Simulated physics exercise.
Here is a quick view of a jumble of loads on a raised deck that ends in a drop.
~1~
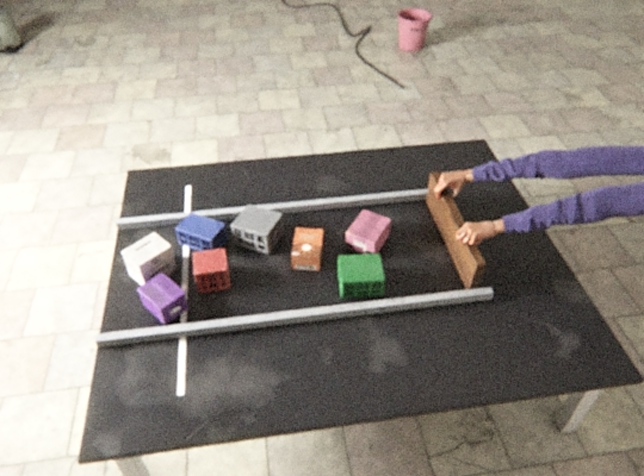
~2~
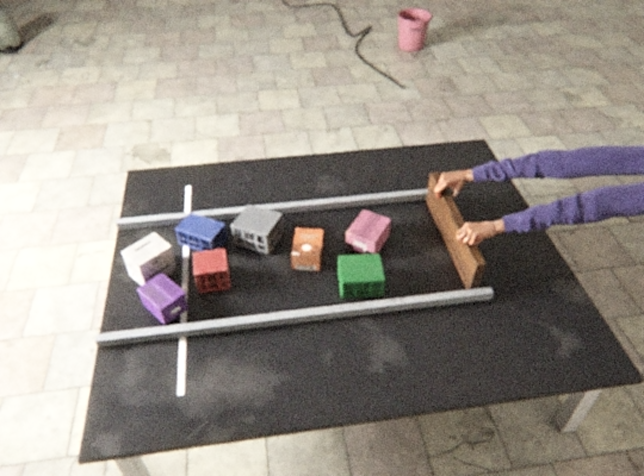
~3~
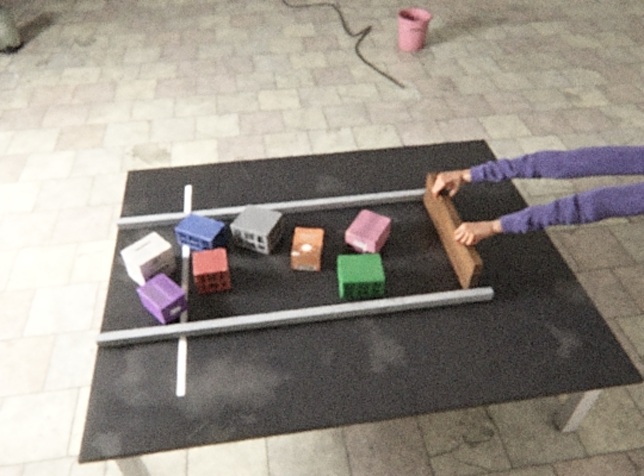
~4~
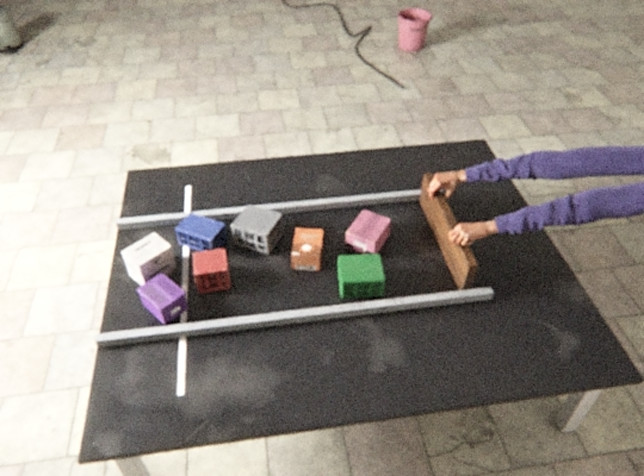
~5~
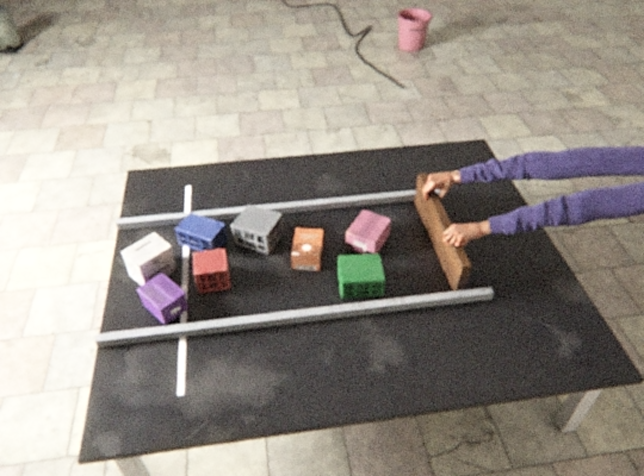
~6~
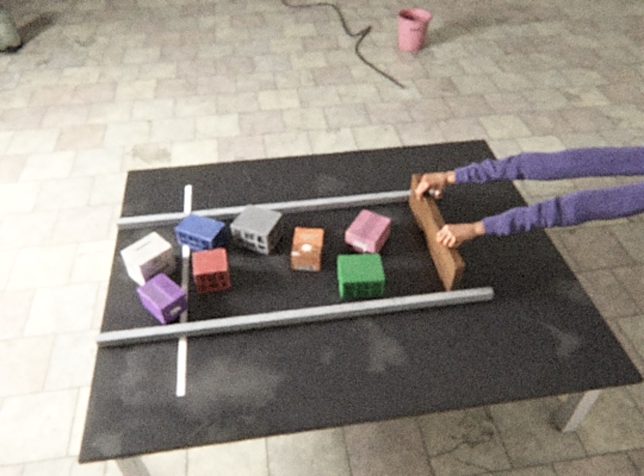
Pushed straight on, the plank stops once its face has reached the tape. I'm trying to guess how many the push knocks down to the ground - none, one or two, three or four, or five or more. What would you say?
I would say one or two.
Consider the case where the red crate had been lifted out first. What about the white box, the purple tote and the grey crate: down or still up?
I'd say the white box heads down, the purple tote stays up there and the grey crate stays up there.
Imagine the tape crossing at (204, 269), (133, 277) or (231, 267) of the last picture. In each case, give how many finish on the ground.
In order, 0, 5 and 0.
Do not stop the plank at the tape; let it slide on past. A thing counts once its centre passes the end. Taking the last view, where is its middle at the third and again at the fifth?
I'd say close to (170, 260), and after that close to (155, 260).
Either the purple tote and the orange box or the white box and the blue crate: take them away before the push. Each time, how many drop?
1 and 1.
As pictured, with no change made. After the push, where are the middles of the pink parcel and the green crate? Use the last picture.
In the last picture, roughly (167, 263) and (160, 300).
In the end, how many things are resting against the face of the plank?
My count gives 3.
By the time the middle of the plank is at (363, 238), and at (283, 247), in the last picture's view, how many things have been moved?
Counting first: 2, next 6.
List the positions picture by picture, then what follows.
White box (150, 261); purple tote (164, 299); blue crate (202, 234); plank (452, 229); tape (185, 271), in the first frame.
Purple tote (164, 299); plank (452, 229), in the second frame.
Blue crate (202, 234); orange box (308, 249), in the third frame.
White box (150, 261); pink parcel (368, 234), in the fourth frame.
Purple tote (164, 299); green crate (361, 276), in the fifth frame.
White box (150, 261); purple tote (164, 299); blue crate (202, 234); plank (434, 231); tape (185, 271), in the sixth frame.
Soon after, none off yet; white box at rest near (150, 261); purple tote at rest near (164, 299); blue crate at rest near (202, 234).
By the end, the number that fall off is one or two; fallen, red crate and white box.
